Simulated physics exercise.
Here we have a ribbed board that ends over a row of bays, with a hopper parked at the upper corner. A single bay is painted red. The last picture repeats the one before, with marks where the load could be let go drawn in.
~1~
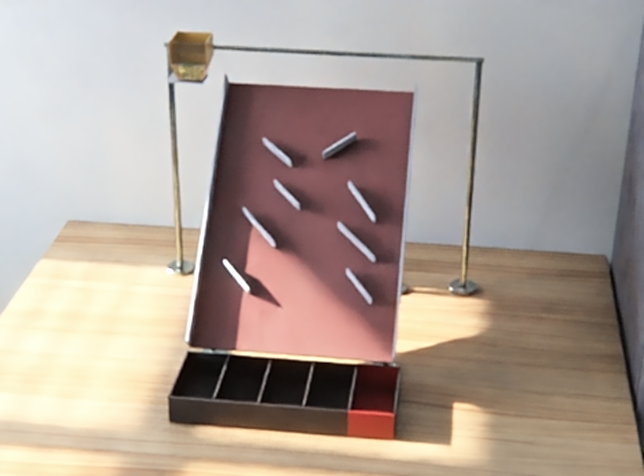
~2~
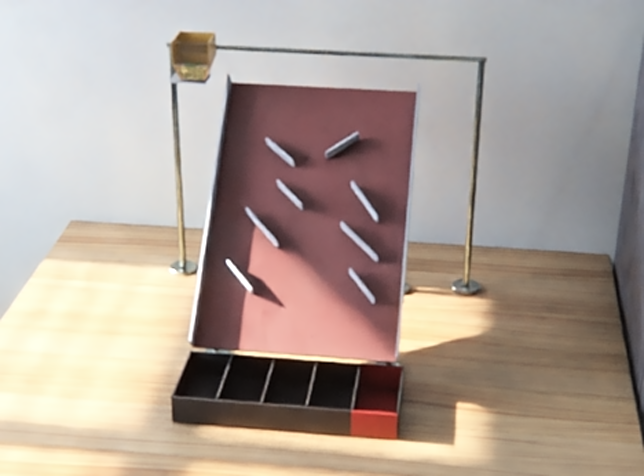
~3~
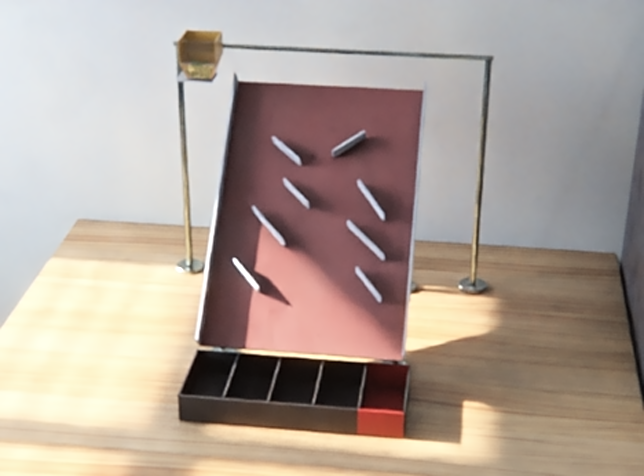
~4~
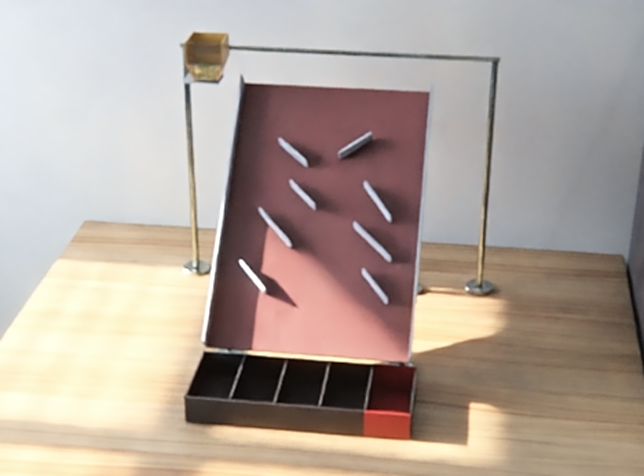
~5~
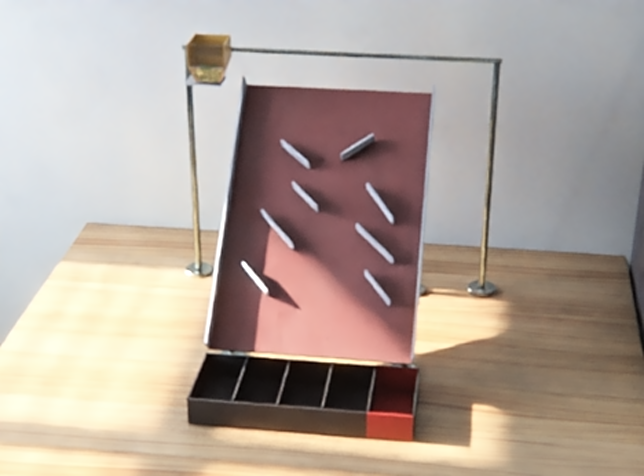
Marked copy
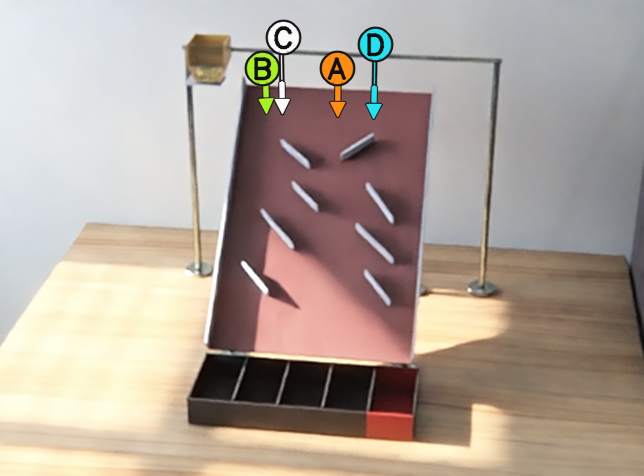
On a wooden table, a ribbed board and hopper stay still as the view shifts slightly.
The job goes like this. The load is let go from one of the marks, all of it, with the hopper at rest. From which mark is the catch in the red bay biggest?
The answer is mark D.
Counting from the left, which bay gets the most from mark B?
It is the first one.
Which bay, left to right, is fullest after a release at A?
It is the fourth one.
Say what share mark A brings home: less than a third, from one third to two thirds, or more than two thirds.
Mark A gives less than a third.
On the marked copy, mark A meets the board at (337, 111); mark B meets the board at (266, 108); mark C meets the board at (282, 108); mark D meets the board at (373, 113).
With A, about a tenth in the red bay, the larger part in other bays, just a few outside the box.
With B, not one piece in the red bay, almost all in other bays, just a few outside the box.
With C, just a few in the red bay, almost all in other bays.
With D, roughly half in the red bay, roughly half in other bays, just a few outside the box.
